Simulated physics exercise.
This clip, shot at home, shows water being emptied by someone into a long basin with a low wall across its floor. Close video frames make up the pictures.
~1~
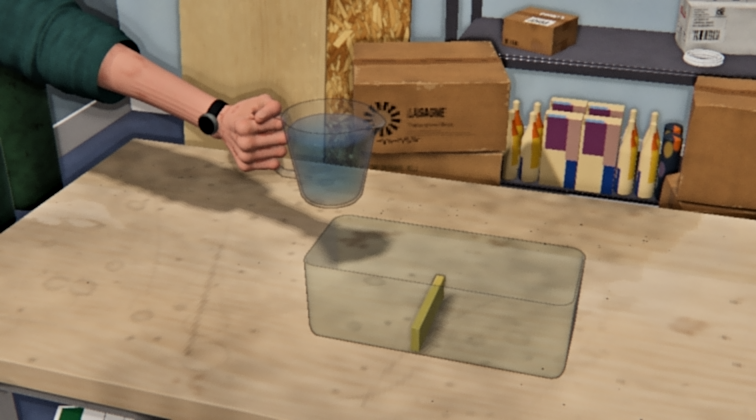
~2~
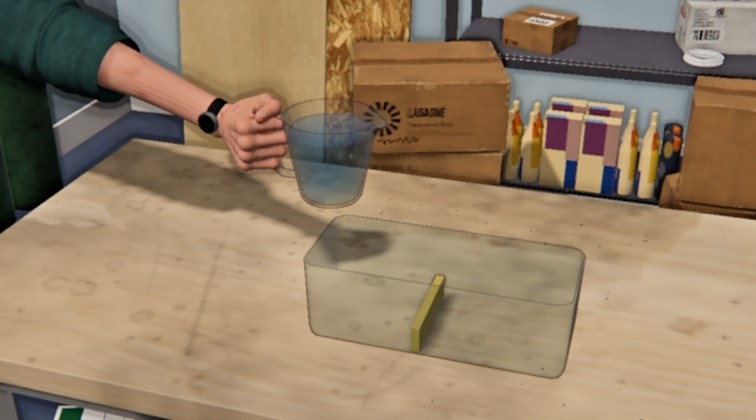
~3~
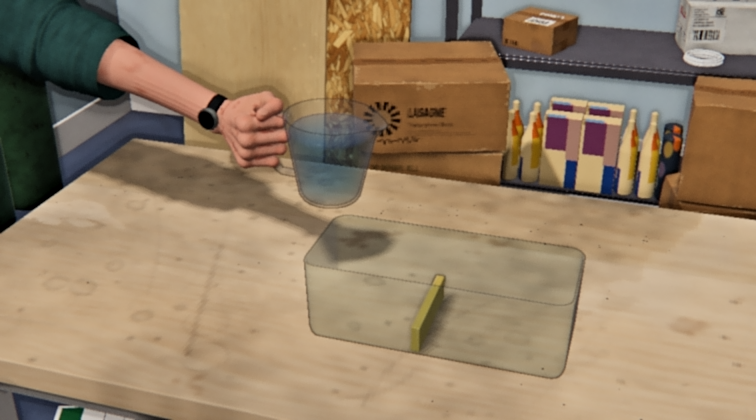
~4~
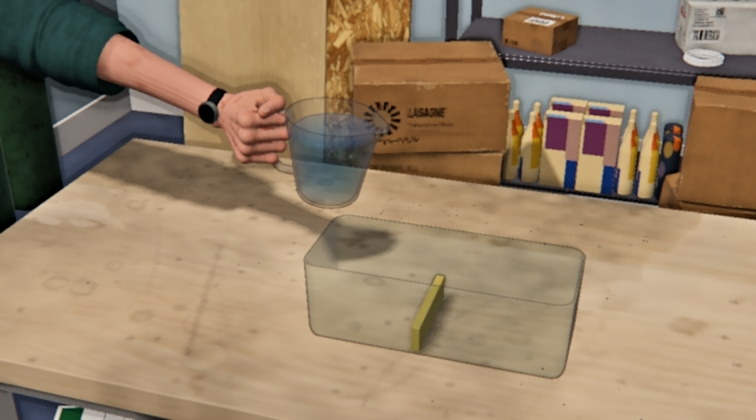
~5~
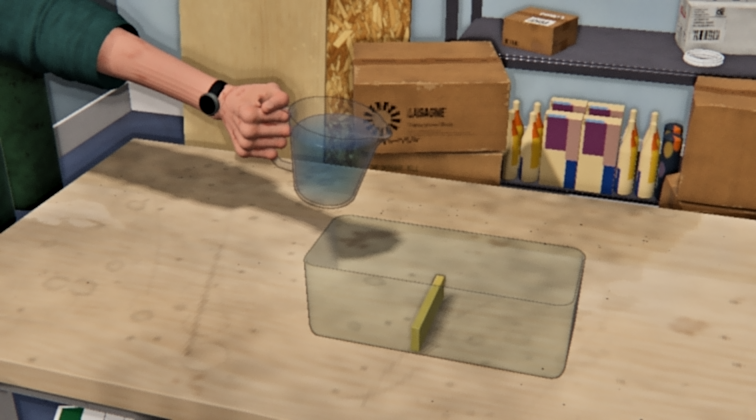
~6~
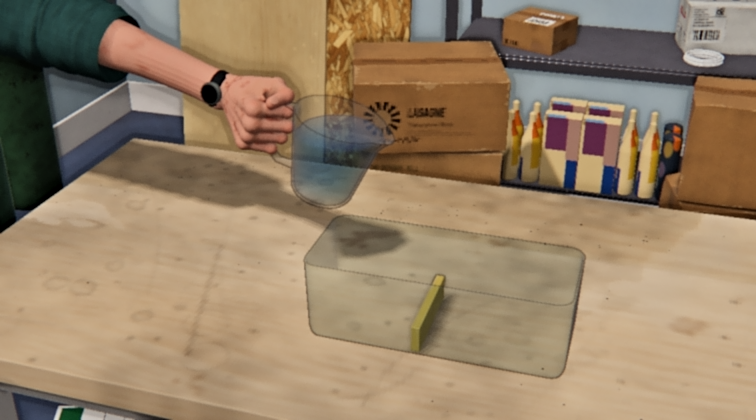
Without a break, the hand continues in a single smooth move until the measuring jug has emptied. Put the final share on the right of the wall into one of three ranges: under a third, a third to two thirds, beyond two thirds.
No lower than a third, no higher than two thirds.
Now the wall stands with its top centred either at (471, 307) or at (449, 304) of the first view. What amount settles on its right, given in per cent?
Record: Case 1 near 5 %, case 2 near 15 %.
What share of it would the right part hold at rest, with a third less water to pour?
Near 15 parts in a hundred.
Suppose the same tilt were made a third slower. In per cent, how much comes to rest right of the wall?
Roughly 55 per cent ends up there.
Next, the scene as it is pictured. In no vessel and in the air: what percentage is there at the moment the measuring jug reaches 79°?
Some 25 per cent, I'd say.
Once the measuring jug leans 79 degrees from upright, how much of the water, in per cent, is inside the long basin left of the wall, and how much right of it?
So the left part has 0 percent, while the right part has 15.
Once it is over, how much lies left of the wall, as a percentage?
That share comes out near 55 percent.
A moment on, the measuring jug is tipped on its side and 60 per cent is still to pour, 2 is left of the wall and 13 right of it.
Next, the measuring jug is tipped right over and 8 per cent is still to pour, 44 is left of the wall and 39 right of it.
Then the measuring jug is tipped right over and 0 per cent is still to pour, 57 is left of the wall and 41 right of it.
Later the measuring jug is tipped right over and 0 per cent is still to pour, 57 is left of the wall and 41 right of it.
At rest 57 per cent lies left of the wall, 41 right of it and 2 outside.
